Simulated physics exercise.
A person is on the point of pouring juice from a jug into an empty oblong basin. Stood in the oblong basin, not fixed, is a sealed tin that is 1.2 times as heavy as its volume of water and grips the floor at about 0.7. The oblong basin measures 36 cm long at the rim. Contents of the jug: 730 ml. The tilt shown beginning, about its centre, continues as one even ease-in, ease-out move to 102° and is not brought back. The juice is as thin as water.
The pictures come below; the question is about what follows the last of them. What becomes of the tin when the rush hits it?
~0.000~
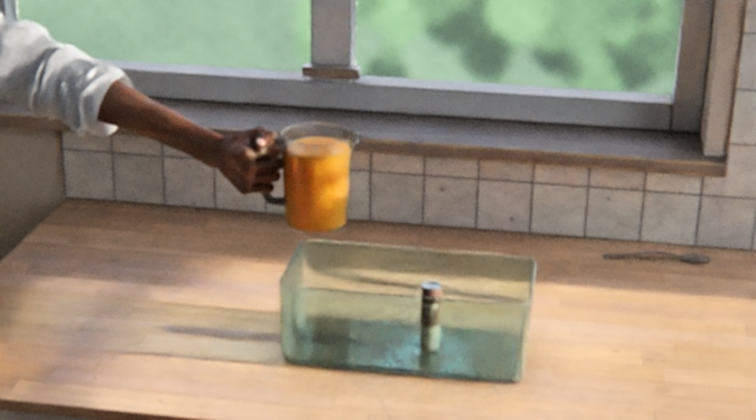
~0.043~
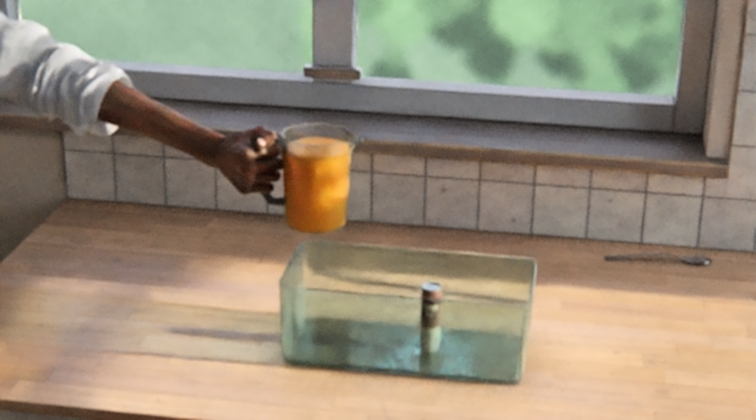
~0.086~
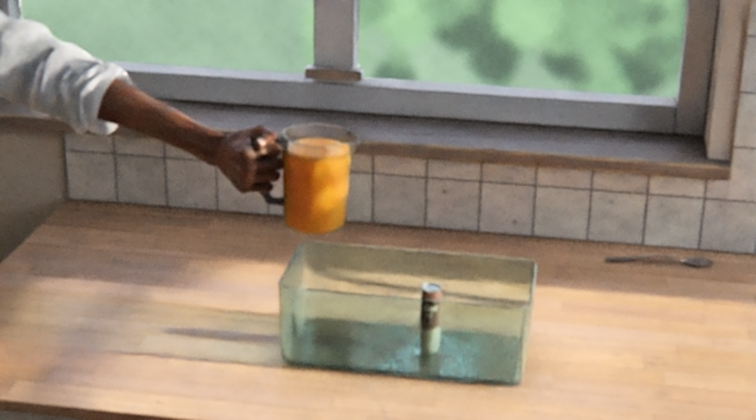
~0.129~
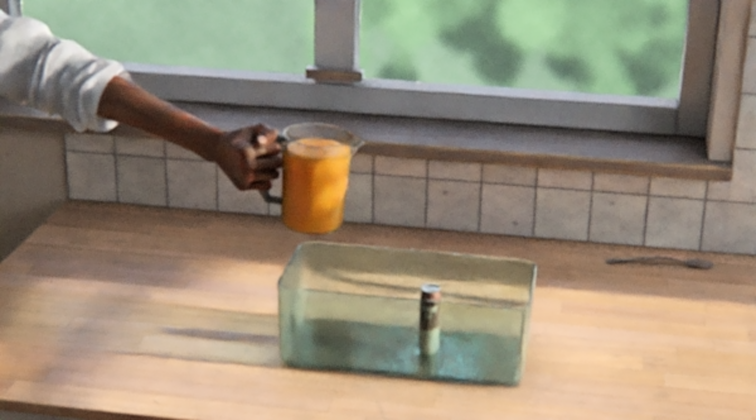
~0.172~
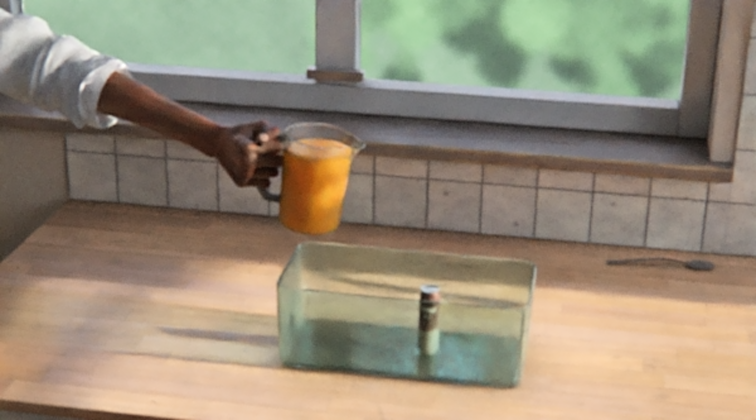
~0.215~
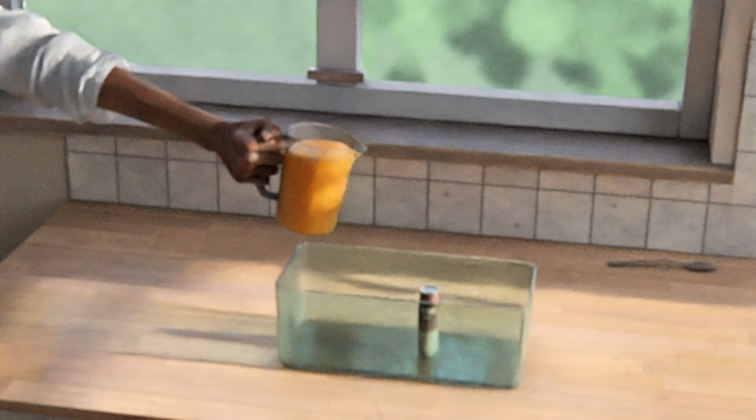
The tin is knocked down.
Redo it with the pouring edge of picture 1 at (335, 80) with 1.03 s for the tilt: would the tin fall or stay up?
After that, the tin stays vertical.
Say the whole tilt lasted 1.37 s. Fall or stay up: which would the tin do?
In that case the tin overturns.
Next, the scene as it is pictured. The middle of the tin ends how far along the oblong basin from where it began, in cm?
The middle of the tin ends some 9.0 cm along the basin.
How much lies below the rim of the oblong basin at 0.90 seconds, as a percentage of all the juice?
About 42 per cent.
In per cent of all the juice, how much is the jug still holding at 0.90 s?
Some 40 per cent.
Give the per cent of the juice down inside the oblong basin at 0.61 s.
Near 2 in a hundred.
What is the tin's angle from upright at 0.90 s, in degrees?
The tilt is near 5°.
By 0.61 s the tilt is 65° and 85 per cent is still to pour; the tin stands where it began.
By 0.90 s the tilt is 98° and 39 per cent is still to pour; the tin leans 4°.
By 1.20 s the tilt is 102° and 6 per cent is still to pour; the tin leans 39°.
By 1.53 s the tilt is 102° and 0 per cent is still to pour; the tin lies on its side.
At rest the tin lies on its side.
